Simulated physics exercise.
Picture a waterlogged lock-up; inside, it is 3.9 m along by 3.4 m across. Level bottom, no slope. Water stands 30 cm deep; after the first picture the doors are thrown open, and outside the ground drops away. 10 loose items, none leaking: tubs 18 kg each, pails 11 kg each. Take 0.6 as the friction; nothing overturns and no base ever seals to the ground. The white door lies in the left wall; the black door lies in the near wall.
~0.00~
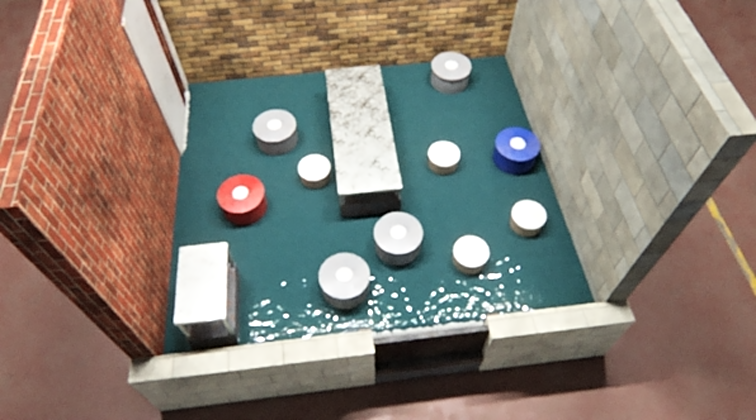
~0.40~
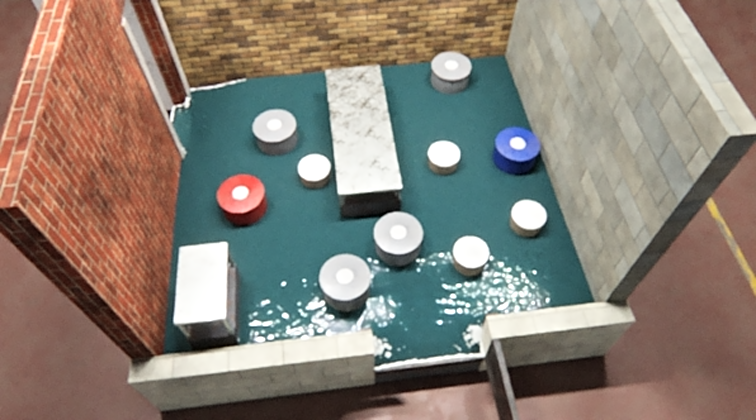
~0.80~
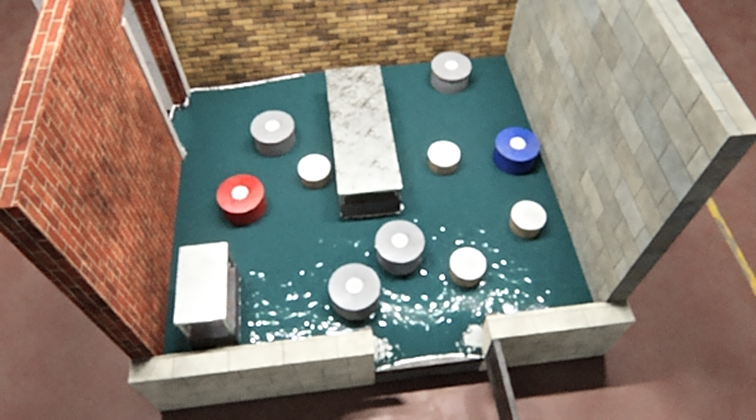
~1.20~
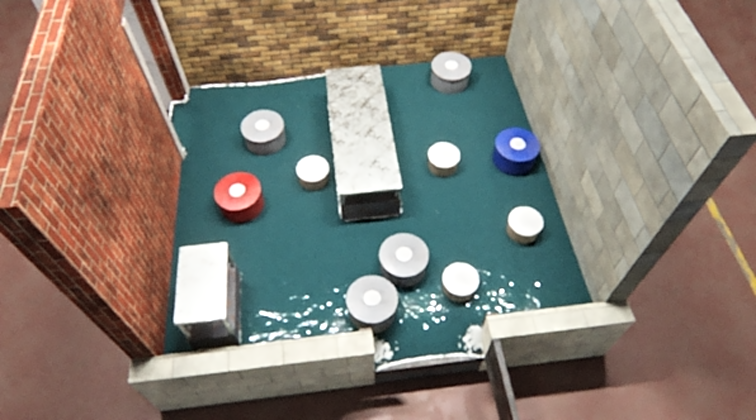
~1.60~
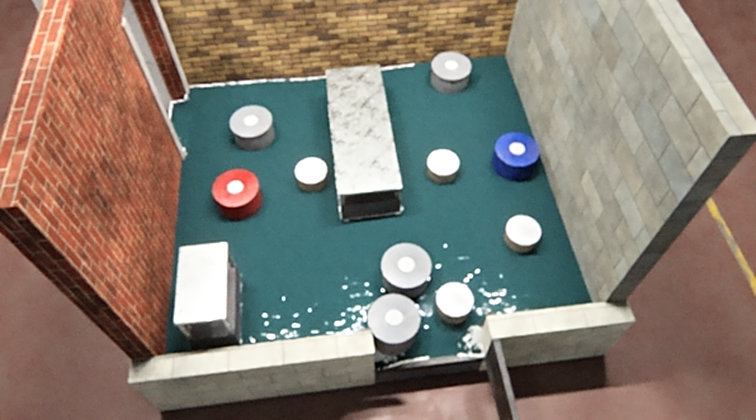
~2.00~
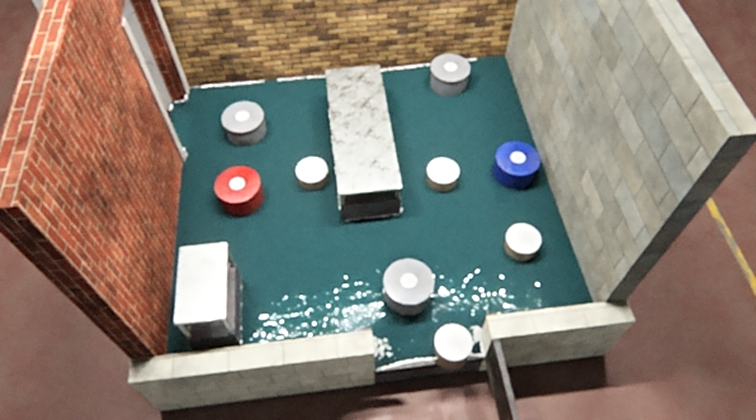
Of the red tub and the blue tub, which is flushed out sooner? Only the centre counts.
Sooner out: The red one.
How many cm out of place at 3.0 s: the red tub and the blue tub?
40 and 40 cm, roughly.
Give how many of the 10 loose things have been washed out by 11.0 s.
Count at that moment: 7.
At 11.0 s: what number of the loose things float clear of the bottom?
0.
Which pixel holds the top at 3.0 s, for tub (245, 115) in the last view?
Roughly (212, 117) in the same view.
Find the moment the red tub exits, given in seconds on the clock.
Close to 6.0 s, I'd say.
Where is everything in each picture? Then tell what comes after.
The first frame shows the red tub at (241, 193), afloat; the blue tub at (518, 144) floats; 30 cm deep round most things; 0 of 10 have shifted.
The second frame shows the red tub at (241, 193) floats; the blue tub at (518, 144), afloat; 30 cm deep round most things; 0 of 10 have shifted.
The third frame shows the red tub at (240, 193), afloat; the blue tub at (518, 144), afloat; 29 cm deep round most things; 3 of 10 have shifted.
The fourth frame shows the red tub at (237, 191), afloat, 7 cm from its start; the blue tub at (518, 144), afloat; about 3120 L in view; 6 of 10 have shifted.
The fifth frame shows the red tub at (235, 188), afloat, 13 cm from its start; the blue tub at (517, 149) floats, 5 cm from its start; 25 cm deep round most things; 7 of 10 have shifted.
The sixth frame shows the red tub at (237, 184), afloat, 19 cm from its start; the blue tub at (518, 158), afloat, 15 cm from its start; about 2840 L in view; 9 of 10 have shifted.
After 3.0 s the red tub is near (231, 172), 0.4 m from its start, afloat; the blue tub is near (523, 177), 0.4 m from its start, afloat; 3 of 10 are out; 7 afloat.
After 6.8 s the red tub has gone out (at 6.2 s); the blue tub is near (518, 229), 1.0 m from its start, afloat; 6 of 10 are out; 3 afloat.
After 11.0 s the red tub has gone out (at 6.2 s); the blue tub is near (472, 301), 1.8 m from its start, aground; 7 of 10 are out; 0 afloat.
After 15.0 s the red tub has gone out (at 6.2 s); the blue tub is near (460, 314), 1.9 m from its start, aground; 7 of 10 are out; 0 afloat.
